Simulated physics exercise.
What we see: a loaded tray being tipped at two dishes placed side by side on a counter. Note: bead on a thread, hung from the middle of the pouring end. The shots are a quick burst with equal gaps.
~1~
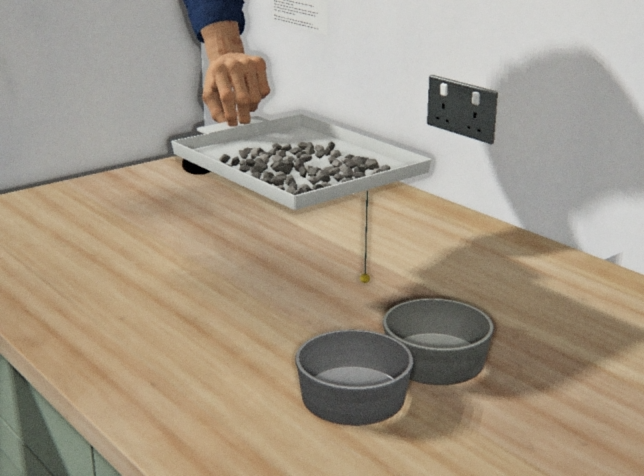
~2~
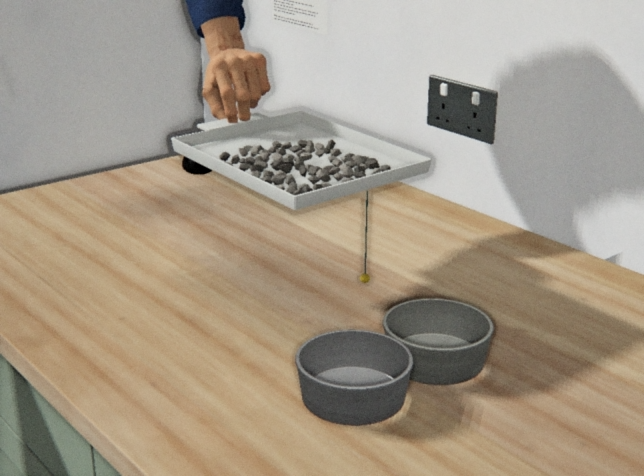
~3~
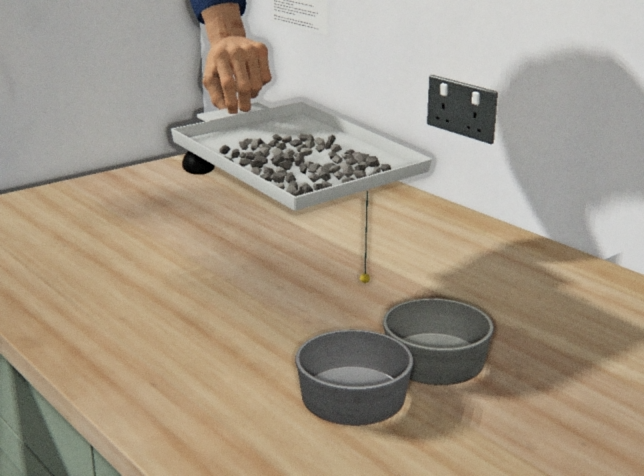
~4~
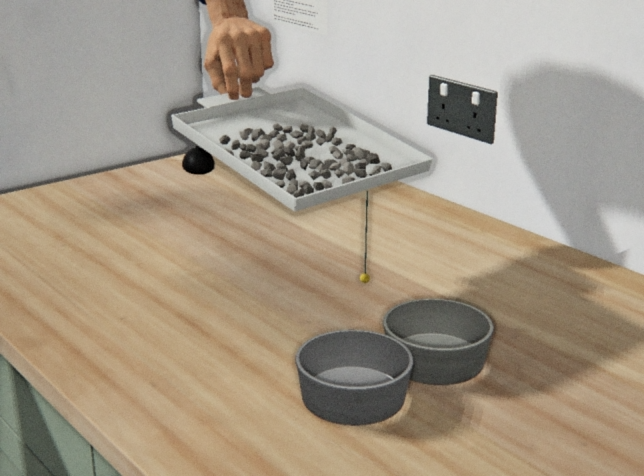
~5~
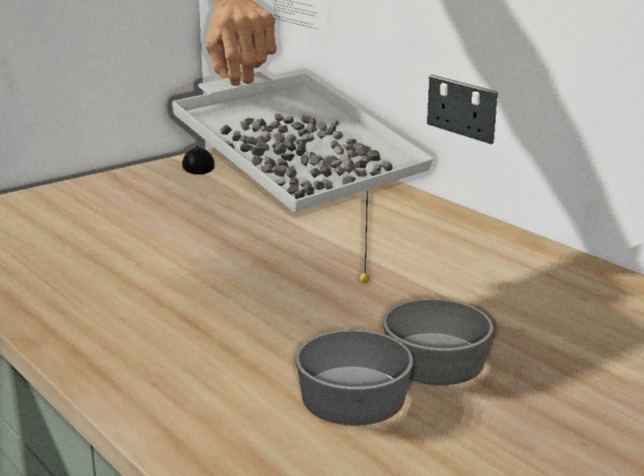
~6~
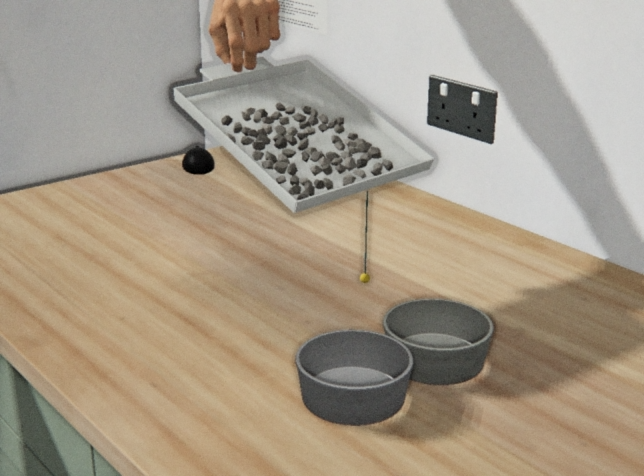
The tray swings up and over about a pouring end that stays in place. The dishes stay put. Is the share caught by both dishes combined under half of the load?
Yes: Dishes miss most.
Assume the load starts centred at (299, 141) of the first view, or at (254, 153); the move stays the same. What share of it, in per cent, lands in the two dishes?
First case: Some 30 %; second case: Some 30 %.
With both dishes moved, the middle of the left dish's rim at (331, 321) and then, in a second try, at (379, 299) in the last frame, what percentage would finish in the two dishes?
The first position comes out at 80 per cent, the other at 40 per cent.
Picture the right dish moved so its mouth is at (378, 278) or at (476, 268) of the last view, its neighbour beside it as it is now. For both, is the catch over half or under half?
In the first position shy of half, in the second shy of half.
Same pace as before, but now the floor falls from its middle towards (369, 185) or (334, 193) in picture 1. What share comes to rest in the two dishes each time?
In order, some 30 % and some 20 %.
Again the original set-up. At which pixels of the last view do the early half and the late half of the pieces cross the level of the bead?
Roughly (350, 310) first, then roughly (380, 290).
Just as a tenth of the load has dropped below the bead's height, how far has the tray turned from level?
That happens at close to 85 degrees.
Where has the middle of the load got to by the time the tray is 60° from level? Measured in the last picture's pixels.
In the last view, the load is centred near (340, 161).
Soon after the last picture, tray tipped steeply; all on the tray.
A little later, tray tipped right over; about half on the tray; a small part in the left dish; a stray few in the right dish; a small part outside both; about a quarter in the air.
Later still, tray tipped past a quarter turn; a small part in the left dish; about a quarter in the right dish; about two thirds outside both.
At rest, tray tipped past a quarter turn; a small part in the left dish; about a quarter in the right dish; about two thirds outside both.
